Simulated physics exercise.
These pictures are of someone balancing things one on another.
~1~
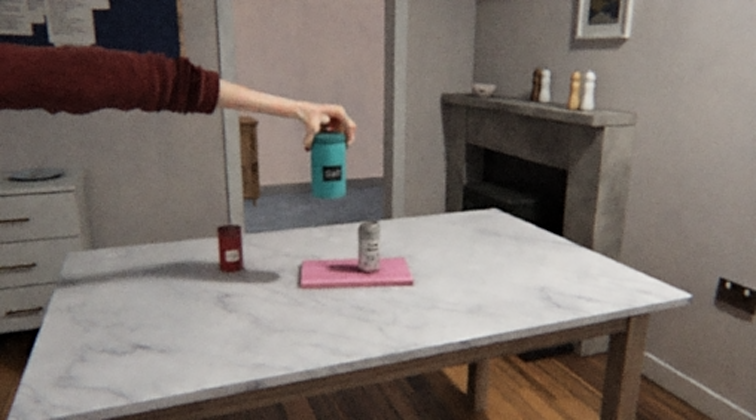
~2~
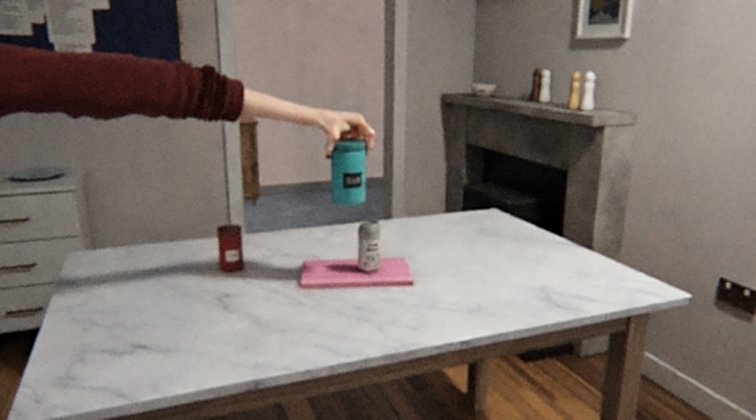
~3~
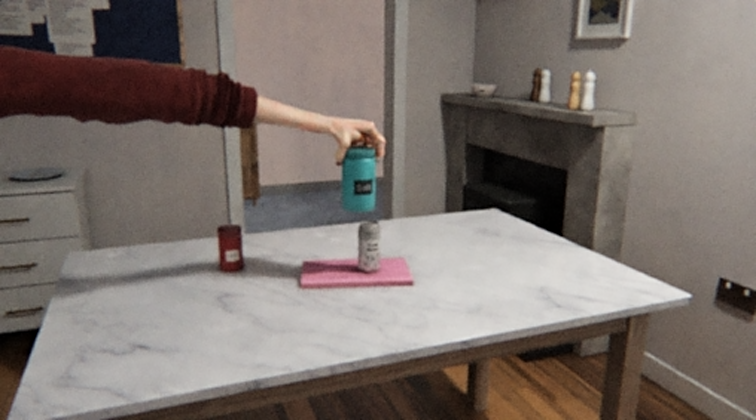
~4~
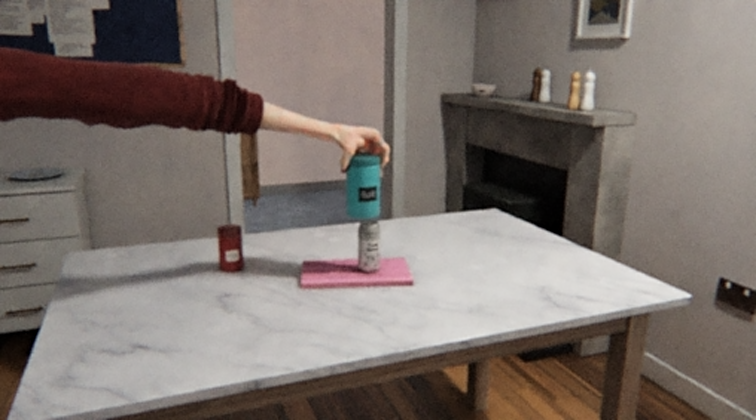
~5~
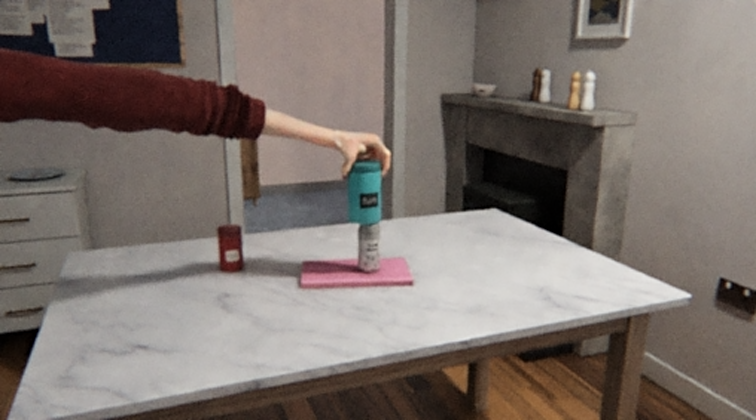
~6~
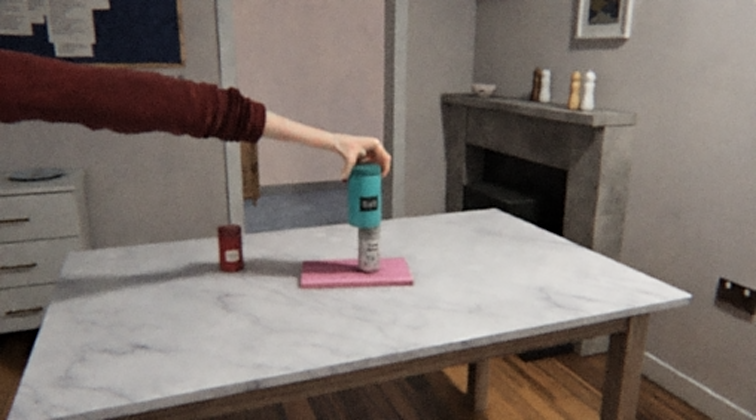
The footage shows a hand in a dark red sleeve lowering a turquoise jar onto a white can standing on a pink board and keeping hold of it, while a red jar sits to the left on the marble-patterned table.
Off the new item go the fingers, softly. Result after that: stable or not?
Most likely the pile survives.
Then, 0.50 s on from there, no change.
Then, 1.40 s on from there, turquoise jar resting near (364, 196).
In the end, all 4 unmoved. At the end, from the last picture's camera, turquoise jar near (363, 196). The pile holds.
